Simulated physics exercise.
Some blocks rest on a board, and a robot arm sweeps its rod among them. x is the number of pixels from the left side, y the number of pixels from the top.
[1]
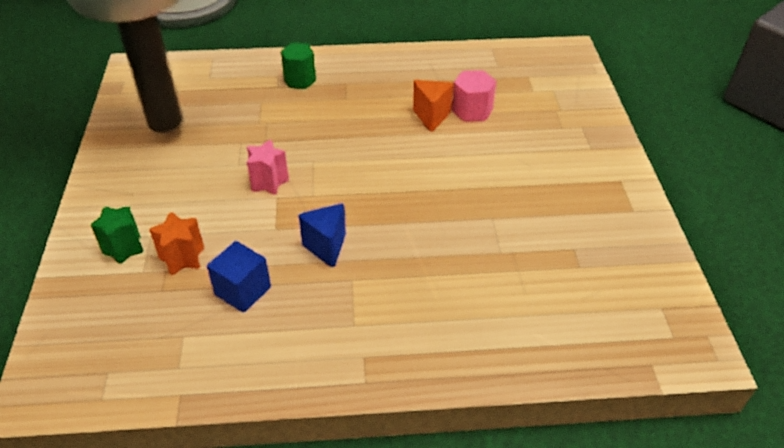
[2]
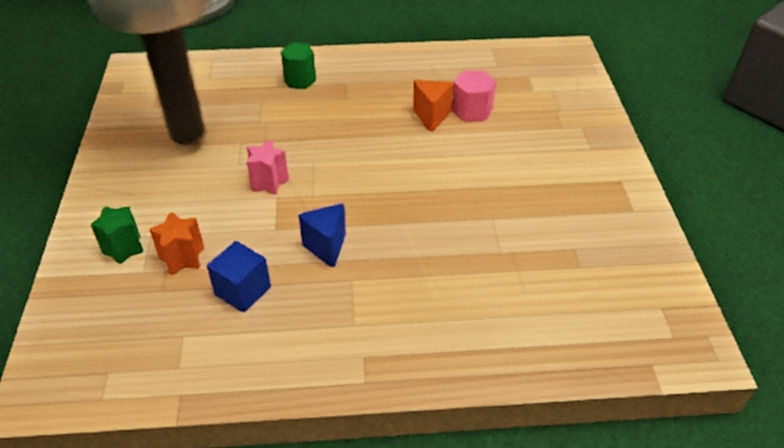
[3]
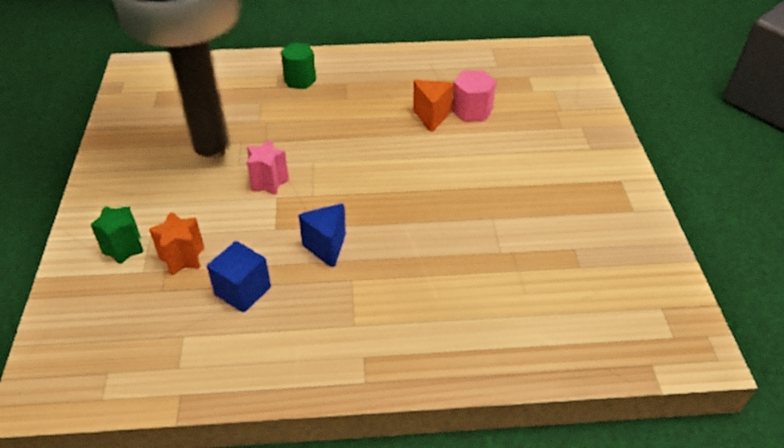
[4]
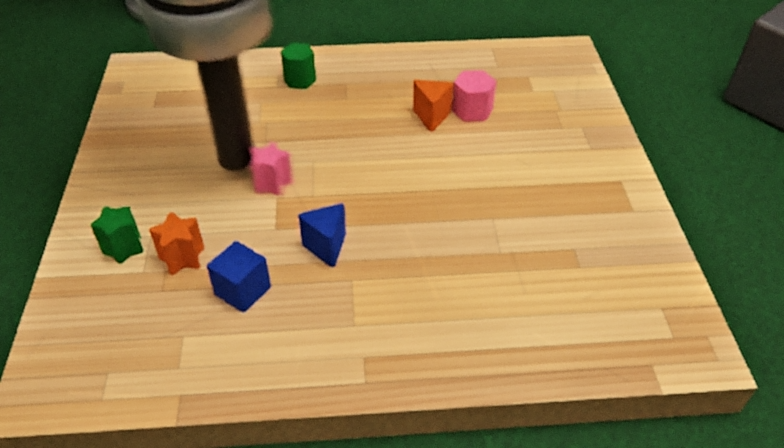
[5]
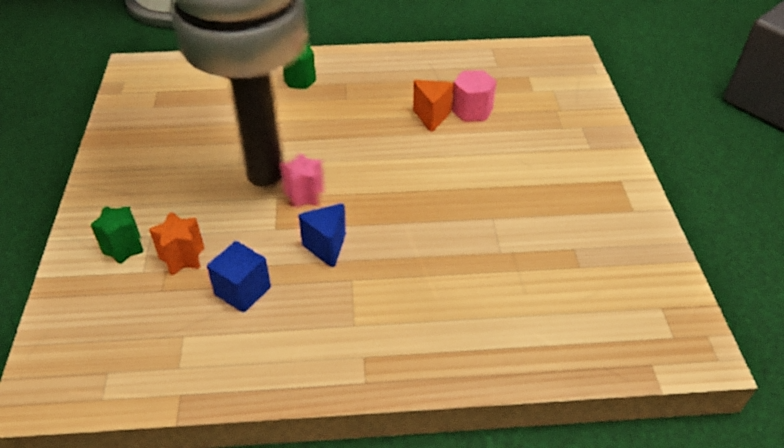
A robot arm holds a dark rod over a light wooden board on a green surface, seen from above at an angle by a still camera. Green, orange and pink stars, a blue cube and a blue three-sided block sit left of centre, with green, orange and pink blocks farther back. The rod sweeps right and nearer, then pushes the pink star toward the blue three-sided block.
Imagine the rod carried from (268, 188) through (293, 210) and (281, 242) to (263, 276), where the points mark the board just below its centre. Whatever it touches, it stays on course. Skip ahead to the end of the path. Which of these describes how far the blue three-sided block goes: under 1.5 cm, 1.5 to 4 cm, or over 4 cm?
It shifts by less than 1.5 cm.
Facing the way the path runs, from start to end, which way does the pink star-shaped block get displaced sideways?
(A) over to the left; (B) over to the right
Option A.
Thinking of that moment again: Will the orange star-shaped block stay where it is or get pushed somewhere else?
The answer is that it remains undisturbed.
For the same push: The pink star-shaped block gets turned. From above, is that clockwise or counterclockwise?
Looking down, it rotates anti-clockwise.
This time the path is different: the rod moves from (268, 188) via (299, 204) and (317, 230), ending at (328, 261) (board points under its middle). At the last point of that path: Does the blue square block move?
No - that is not the case.
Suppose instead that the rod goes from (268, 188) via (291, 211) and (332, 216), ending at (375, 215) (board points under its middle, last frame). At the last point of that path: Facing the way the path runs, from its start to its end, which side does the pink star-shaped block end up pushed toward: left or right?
The shift is to the left of that direction.
The first path, step by step. One third of the way, rod at (292, 198); pink star-shaped block at (327, 173), turned 55° anticlockwise.
Two thirds of the way, rod at (279, 229); pink star-shaped block at (327, 173), turned 55° anticlockwise.
At the end, rod at (260, 263); orange star-shaped block not moved; blue square block at (226, 274); pink star-shaped block at (327, 173), turned 55° anticlockwise; blue three-sided block not moved.
